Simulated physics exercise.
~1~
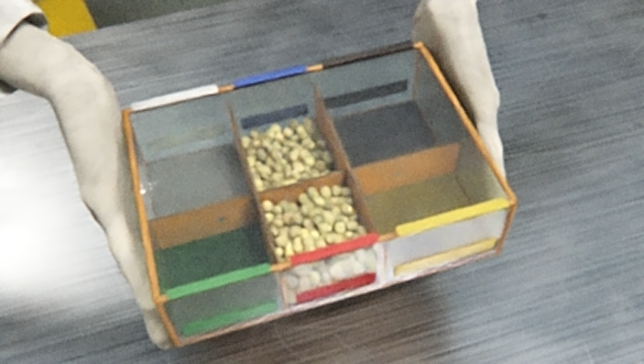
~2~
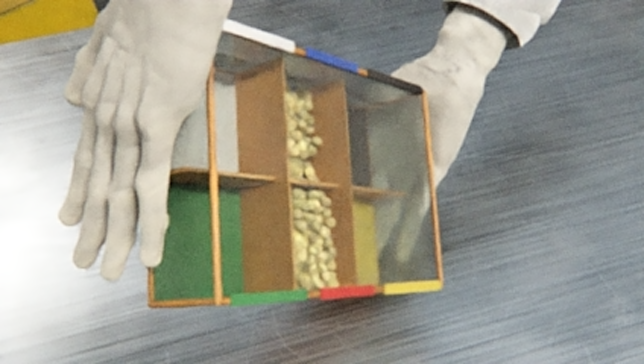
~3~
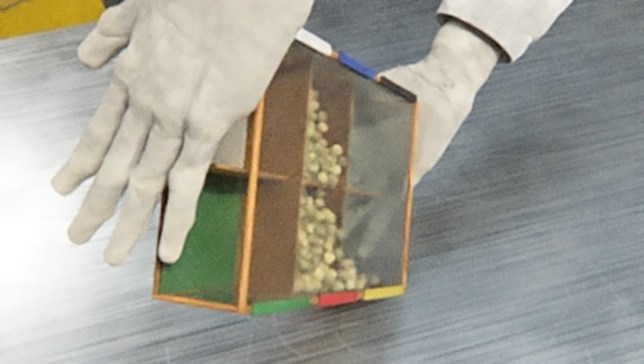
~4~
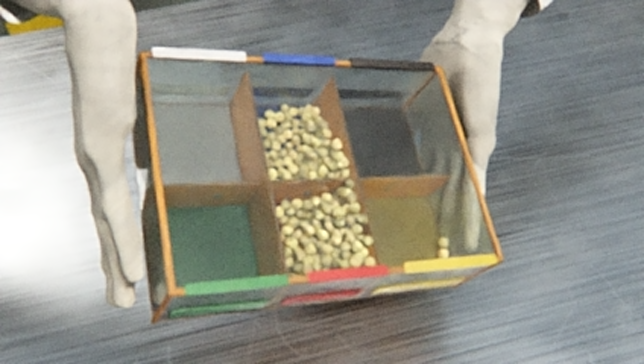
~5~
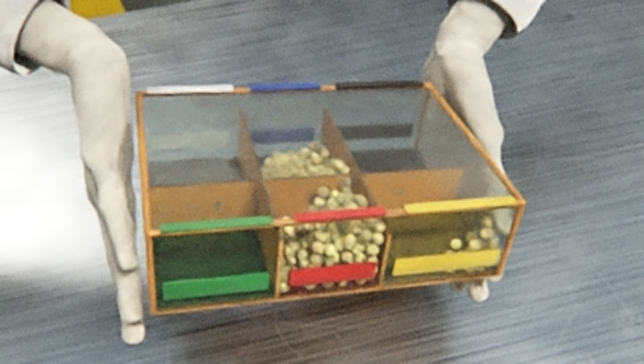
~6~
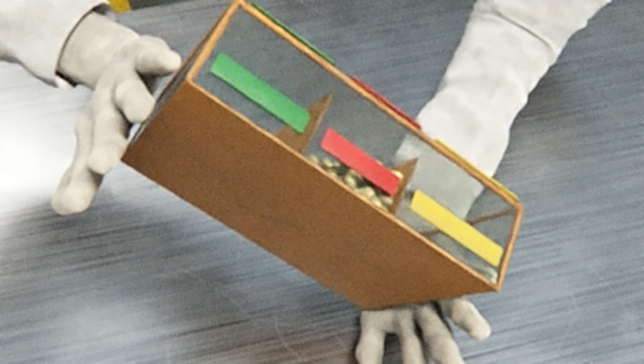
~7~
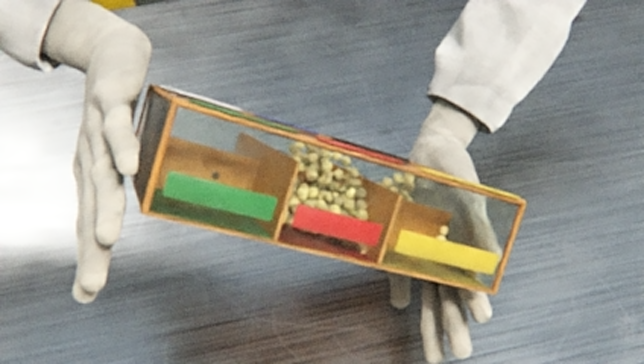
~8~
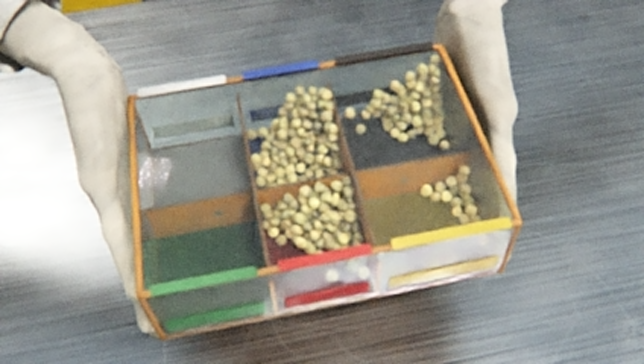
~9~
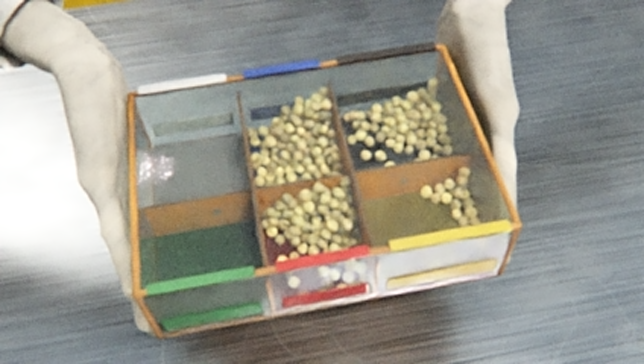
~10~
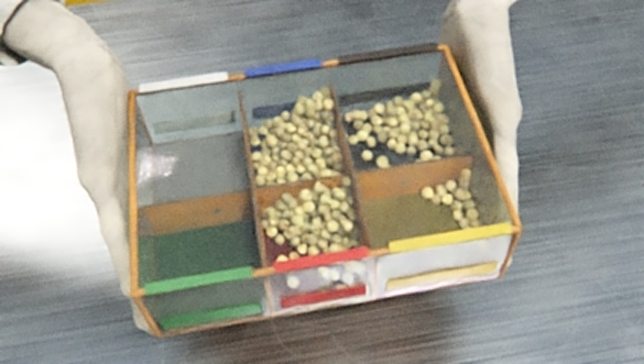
Two pale hands tilted a clear-lidded, divided box of soya beans one way, levelled it, then tipped it another way and back, leaving most beans in the blue, red and black sections, a few in yellow, and none in green or white.
